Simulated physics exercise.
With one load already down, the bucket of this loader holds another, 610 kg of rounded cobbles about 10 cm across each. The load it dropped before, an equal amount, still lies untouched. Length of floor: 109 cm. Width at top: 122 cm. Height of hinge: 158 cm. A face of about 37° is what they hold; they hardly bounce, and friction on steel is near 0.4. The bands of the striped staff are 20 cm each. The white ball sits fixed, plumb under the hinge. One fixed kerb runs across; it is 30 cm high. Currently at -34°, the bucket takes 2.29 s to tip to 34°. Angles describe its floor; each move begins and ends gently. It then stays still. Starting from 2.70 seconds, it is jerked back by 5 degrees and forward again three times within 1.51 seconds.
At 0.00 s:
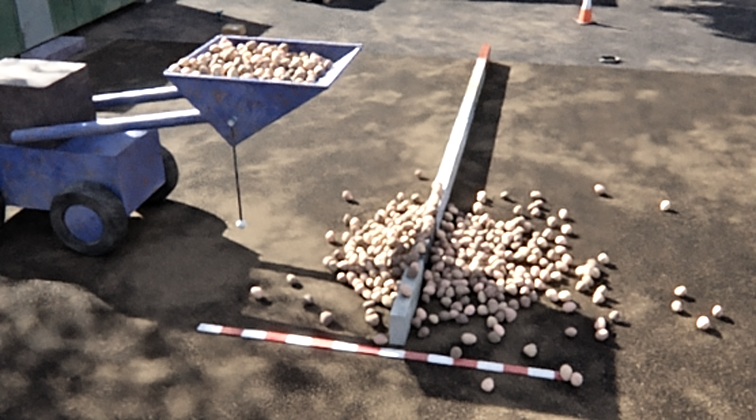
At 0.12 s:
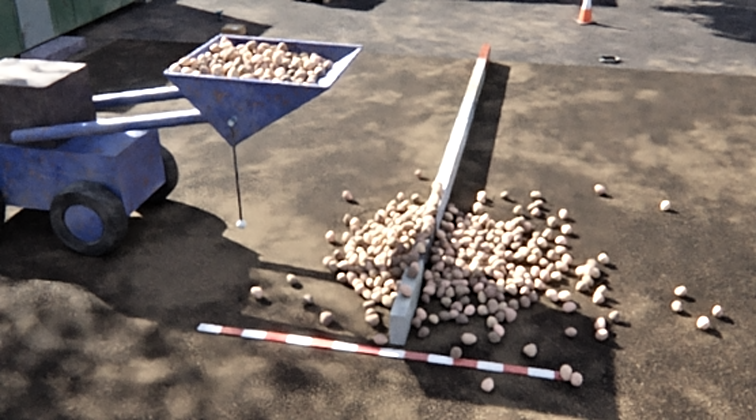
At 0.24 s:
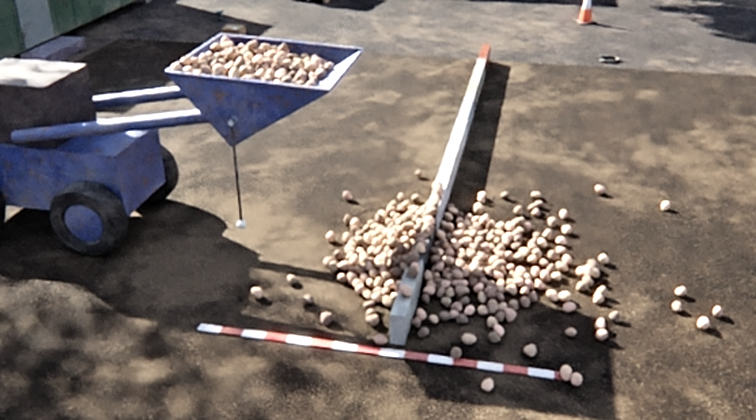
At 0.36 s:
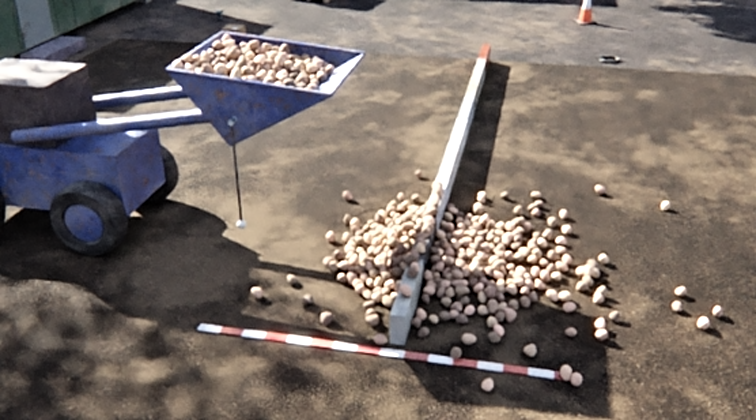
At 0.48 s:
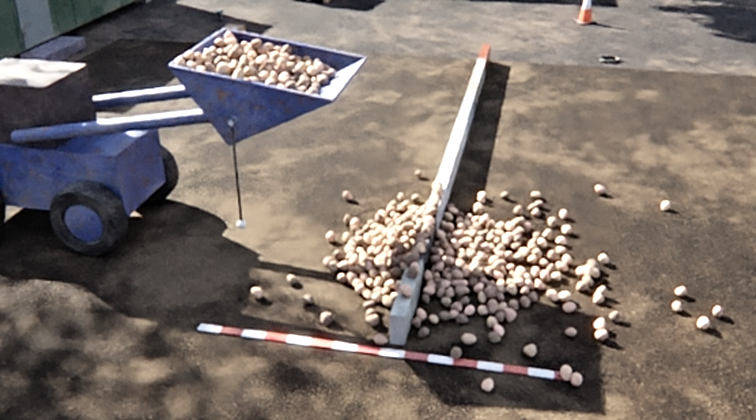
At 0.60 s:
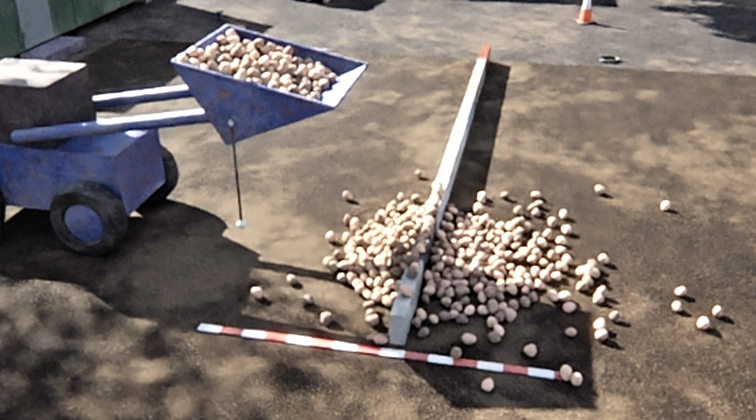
On dark, sunlit ground, a blue loader's raised bucket of round stones slowly tilting forward beside a heap lying across a kerb.
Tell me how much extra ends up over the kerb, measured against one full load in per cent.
The extra comes to about 2 percent of a load.
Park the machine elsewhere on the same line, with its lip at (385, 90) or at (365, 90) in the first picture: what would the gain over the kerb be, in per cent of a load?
55 % and 30 %.
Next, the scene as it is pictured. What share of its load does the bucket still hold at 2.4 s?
Some 35 percent, roughly.
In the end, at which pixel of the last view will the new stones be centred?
Their centre rests close to (376, 240).
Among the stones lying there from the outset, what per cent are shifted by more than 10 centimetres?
10 per cent.
After 1.7 s the floor is at 23°; in per cent of one load, 98 in the bucket, 47 on this side of the kerb, 55 over the kerb; the foremost stones are at (677, 285).
After 2.4 s the floor is at 34°; in per cent of one load, 37 in the bucket, 107 on this side of the kerb, 55 over the kerb; the foremost stones are at (677, 285).
After 4.7 s the floor is at 34°; in per cent of one load, 0 in the bucket, 143 on this side of the kerb, 57 over the kerb; the foremost stones are at (677, 285).
After 7.5 s the floor is at 34°; in per cent of one load, 0 in the bucket, 143 on this side of the kerb, 57 over the kerb; the foremost stones are at (677, 285). Net gain over the kerb, 2.
